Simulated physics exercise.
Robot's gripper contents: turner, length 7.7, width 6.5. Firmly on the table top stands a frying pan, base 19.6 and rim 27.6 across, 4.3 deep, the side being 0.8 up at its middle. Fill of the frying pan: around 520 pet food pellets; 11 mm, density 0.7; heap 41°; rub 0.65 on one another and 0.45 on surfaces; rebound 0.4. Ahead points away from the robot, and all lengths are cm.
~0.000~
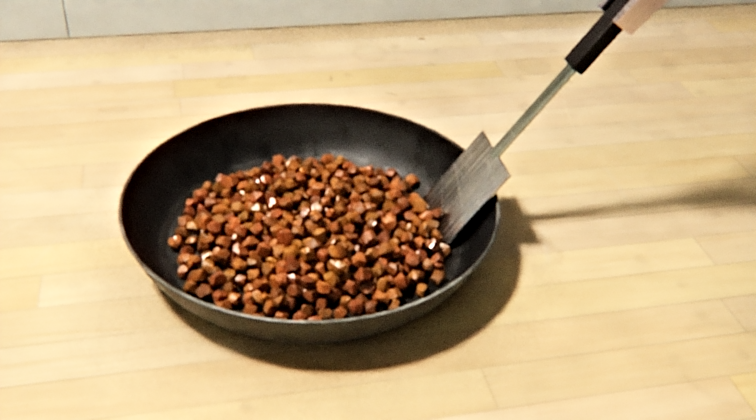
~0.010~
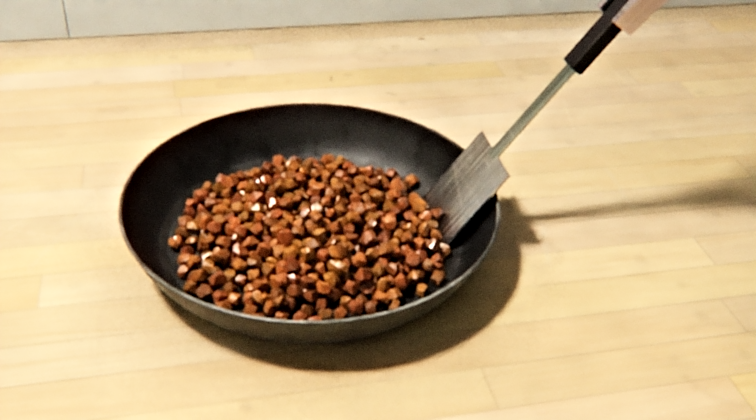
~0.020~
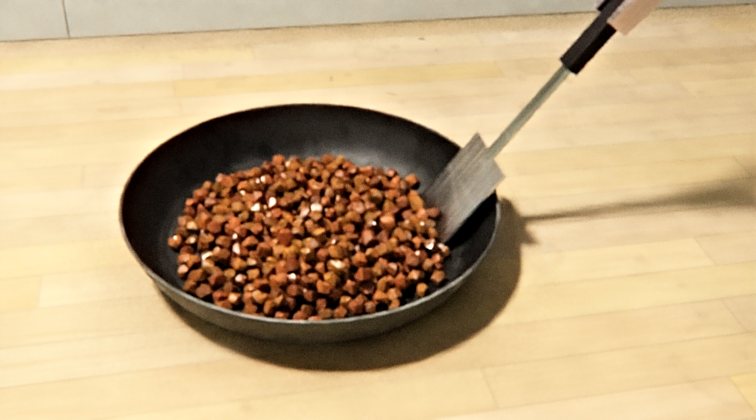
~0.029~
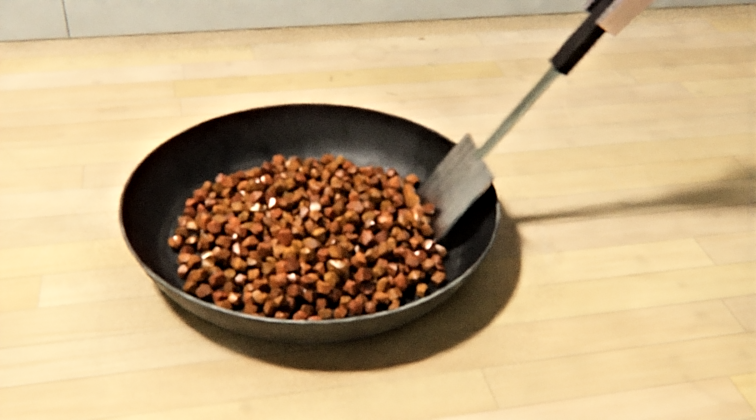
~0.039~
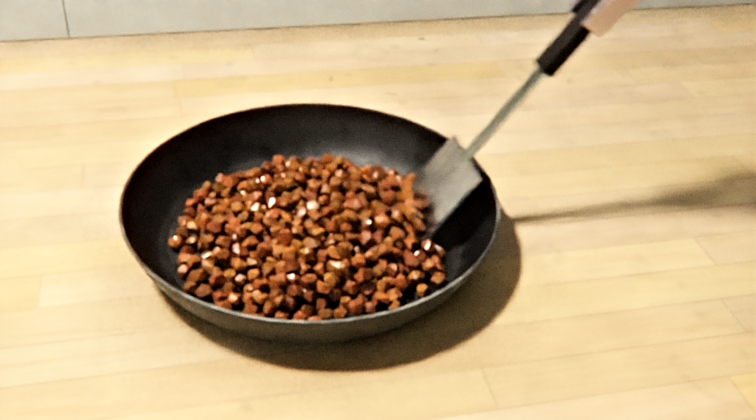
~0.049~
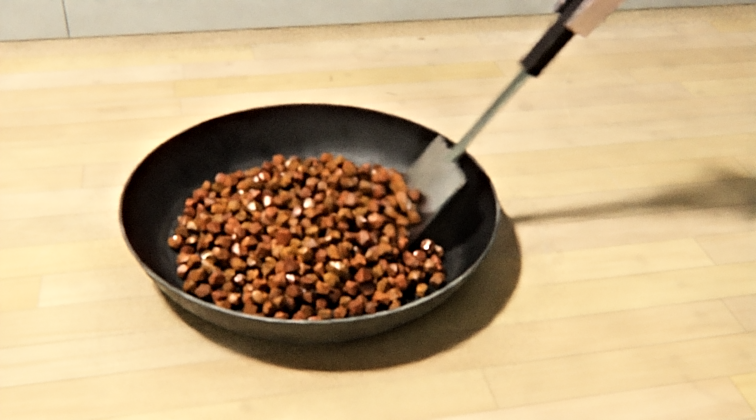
A metal turner, held at the upper right, slid slowly leftward inside the right side of a black frying pan on a wooden table, nudging along the edge of the heaped brown pellets.
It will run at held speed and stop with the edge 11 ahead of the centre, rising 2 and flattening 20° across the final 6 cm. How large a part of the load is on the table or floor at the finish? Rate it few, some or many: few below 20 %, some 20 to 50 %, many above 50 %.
Some, 20 to 50 %.
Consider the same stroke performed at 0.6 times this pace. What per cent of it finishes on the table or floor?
Around 15 percent would finish on the table or floor.
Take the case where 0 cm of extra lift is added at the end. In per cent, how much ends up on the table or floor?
Some 15 in a hundred.
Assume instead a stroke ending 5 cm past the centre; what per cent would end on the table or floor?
Estimate: Approx. 0 %.
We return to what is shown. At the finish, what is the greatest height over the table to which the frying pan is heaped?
4.5 cm.
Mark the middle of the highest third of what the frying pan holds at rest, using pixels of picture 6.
(215, 214).
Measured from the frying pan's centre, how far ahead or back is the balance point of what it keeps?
About 3.0 centimetres ahead.
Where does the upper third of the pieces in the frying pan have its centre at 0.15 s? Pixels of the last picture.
I'd say close to (245, 206).
After 0.10 s, sloping 54°, highest piece 7 above the table; 520 in the frying pan.
After 0.15 s, sloping 51°, highest piece 9 above the table; 520 in the frying pan.
After 0.37 s, sloping 34°, highest piece 13 above the table; 381 in the frying pan, 83 on the table or floor, 56 on the blade or in flight.
After 1.42 s, sloping 34°, highest piece 4 above the table; 381 in the frying pan, 139 on the table or floor.
In the end, 381 in the frying pan, 139 on the table or floor. That is 27 % on the table or floor.
